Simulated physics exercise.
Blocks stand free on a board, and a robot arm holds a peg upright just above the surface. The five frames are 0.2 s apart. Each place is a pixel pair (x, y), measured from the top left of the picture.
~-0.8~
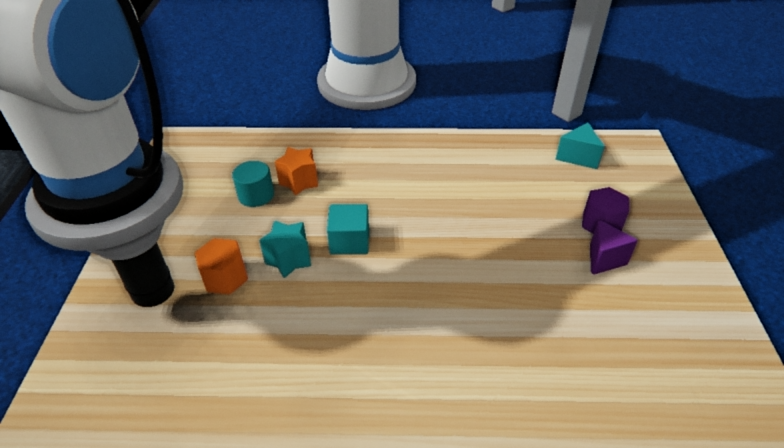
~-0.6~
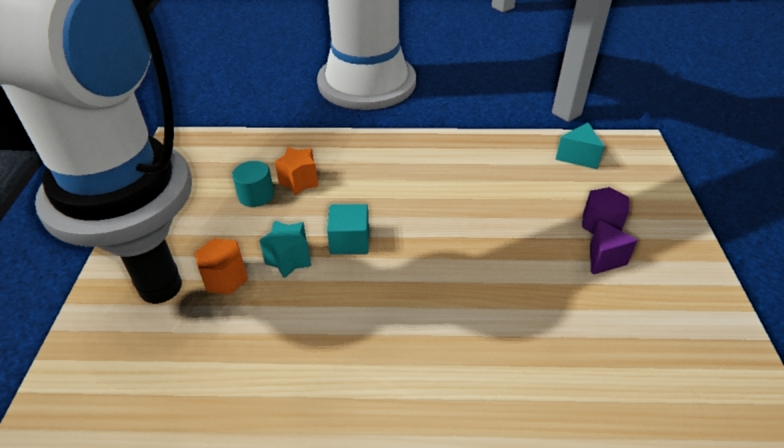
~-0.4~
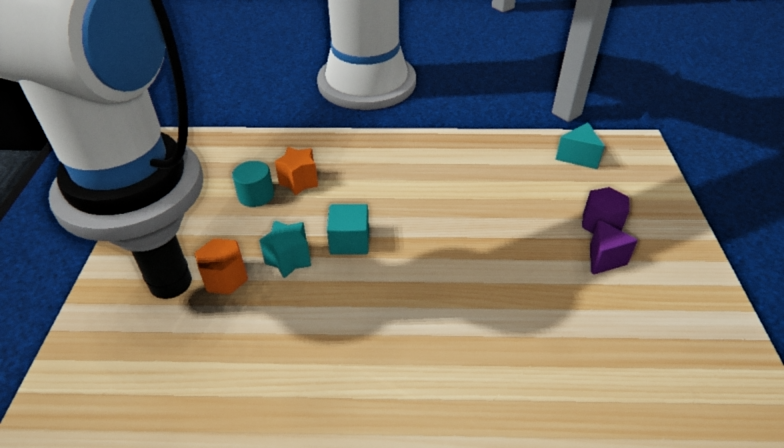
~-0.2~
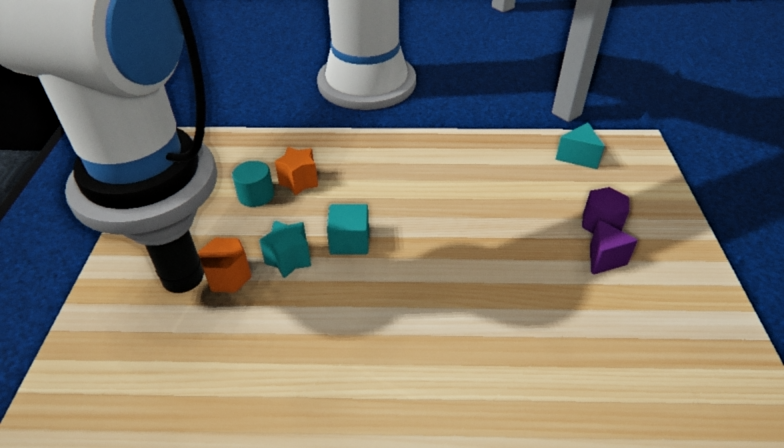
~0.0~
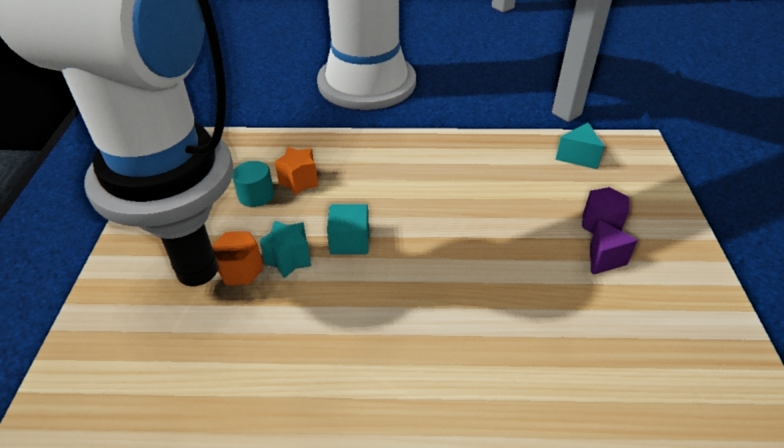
The video shows a robot arm moving its black peg a short way right across a wooden board of scattered blocks, meeting an orange hexagonal block and pushing it slightly right, up close to a turquoise star.
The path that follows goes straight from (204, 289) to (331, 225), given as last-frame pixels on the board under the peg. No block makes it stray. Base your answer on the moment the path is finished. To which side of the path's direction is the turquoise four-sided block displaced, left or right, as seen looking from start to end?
So, looking from the first point of the path to the last, the turquoise four-sided block moves rightwards.
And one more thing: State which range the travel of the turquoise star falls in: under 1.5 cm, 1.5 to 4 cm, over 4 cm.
I reckon it covers more than 4 cm.
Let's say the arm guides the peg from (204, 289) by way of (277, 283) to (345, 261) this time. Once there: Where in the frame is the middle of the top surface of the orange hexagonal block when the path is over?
I'd guess (259, 231).
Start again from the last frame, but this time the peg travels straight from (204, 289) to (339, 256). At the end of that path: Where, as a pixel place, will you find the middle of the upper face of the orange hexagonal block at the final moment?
When the path ends, it will be at (266, 218).
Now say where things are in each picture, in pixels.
In the first frame, lower end of the peg (154, 292), tops of blocks, orange hexagonal block (218, 253), turquoise star (285, 235), orange star (296, 158), turquoise four-sided block (348, 216).
In the second frame, peg (161, 289), blocks as before.
In the third frame, peg (171, 284), blocks as before.
In the fourth frame, peg (184, 279), orange hexagonal block (221, 252).
In the fifth frame, peg (198, 272), orange hexagonal block (234, 245), turquoise star (285, 235), orange star (296, 158), turquoise four-sided block (348, 216).
What follows on the original path. One third of the way, peg (247, 248); orange hexagonal block (270, 216), turned 20° anticlockwise; turquoise star (306, 224), turned 65° clockwise.
Two thirds of the way, peg (289, 227); orange hexagonal block (291, 193), turned 65° anticlockwise; turquoise star (324, 212), turned 105° clockwise; turquoise four-sided block (364, 216), turned 15° clockwise.
At the end, peg (329, 208); orange hexagonal block (297, 186), turned 90° anticlockwise; turquoise star (363, 200), turned 120° clockwise; orange star not moved; turquoise four-sided block (398, 213), turned 35° clockwise.
